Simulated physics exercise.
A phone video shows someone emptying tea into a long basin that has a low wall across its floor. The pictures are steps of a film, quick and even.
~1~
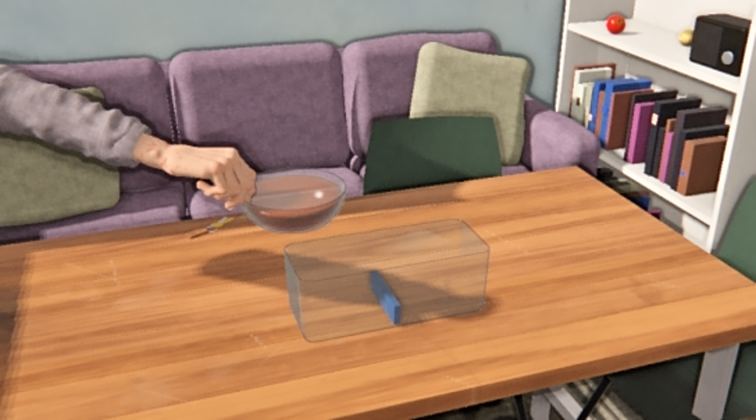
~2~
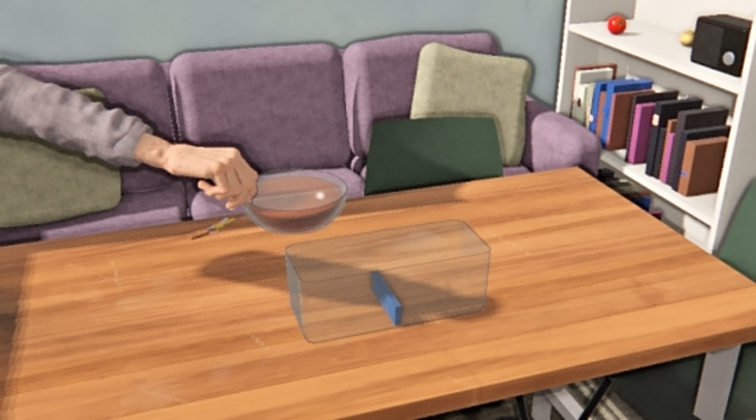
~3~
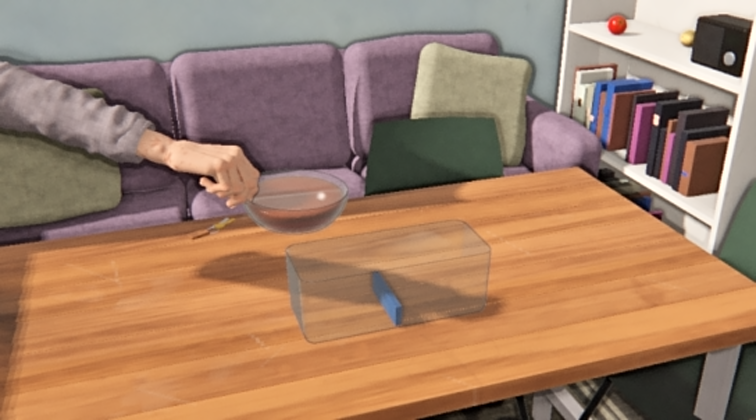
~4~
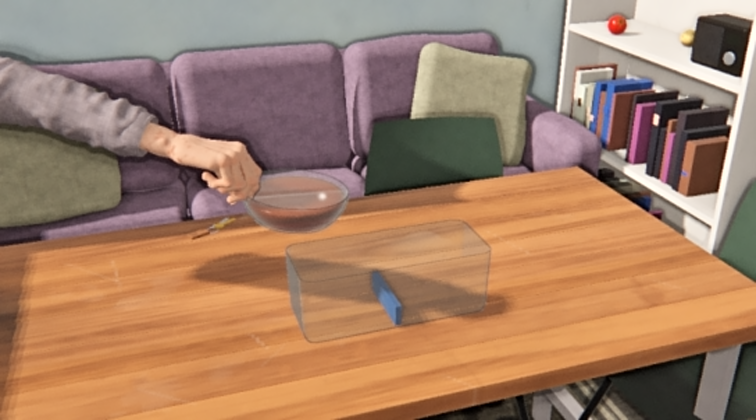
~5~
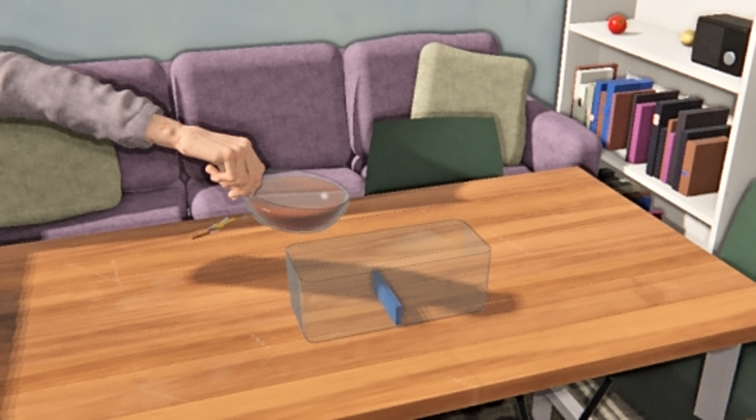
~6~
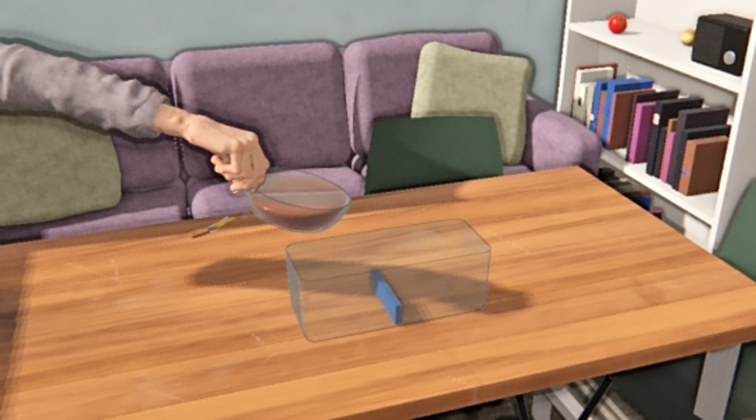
A hand slowly tilting a clear bowl of reddish-brown tea rightward above a long transparent basin with a low blue wall inside.
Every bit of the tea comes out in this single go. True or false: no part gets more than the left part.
True.
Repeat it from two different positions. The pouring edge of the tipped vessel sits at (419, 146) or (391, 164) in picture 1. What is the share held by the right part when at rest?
Near 70 per cent for the first start, near 75 per cent for the second.
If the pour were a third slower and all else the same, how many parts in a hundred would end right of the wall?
Near 40 %.
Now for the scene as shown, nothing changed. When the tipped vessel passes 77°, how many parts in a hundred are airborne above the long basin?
Around 35 percent.
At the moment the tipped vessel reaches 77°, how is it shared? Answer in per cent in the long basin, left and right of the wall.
25 per cent left, 20 per cent right.
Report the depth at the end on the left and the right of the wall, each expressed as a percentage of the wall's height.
Once it is still, the left part shows 60 per cent and the right part 30.
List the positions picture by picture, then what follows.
In the first picture, it leans 0°; its right rim is at (344, 182); the tea meets the walls at (241, 199) and (341, 186); the long basin's rim runs from (291, 264) to (476, 234); the wall's top is at (385, 288).
In the second picture, it leans 1°; its right rim is at (345, 183); the tea meets the walls at (242, 200) and (342, 187).
In the third picture, it leans 3°; its right rim is at (346, 185); the tea meets the walls at (243, 199) and (343, 188).
In the fourth picture, it leans 6°; its right rim is at (346, 188); the tea meets the walls at (244, 197) and (343, 189).
In the fifth picture, it leans 10°; its right rim is at (347, 191); the tea meets the walls at (246, 196) and (344, 189).
In the sixth picture, it leans 16°; its right rim is at (348, 195); the tea meets the walls at (248, 195) and (346, 190); 1 per cent is over the edge.
A moment on, the tilt is 77° and 19 per cent is still to pour, 26 is left of the wall and 18 right of it.
Next, the tilt is 104° and 0 per cent is still to pour, 62 is left of the wall and 30 right of it.
Then the tilt is 105° and 0 per cent is still to pour, 61 is left of the wall and 31 right of it.
Later the tilt is 105° and 0 per cent is still to pour, 61 is left of the wall and 31 right of it.
Finally, 61 per cent lies left of the wall, 31 right of it and 8 outside.
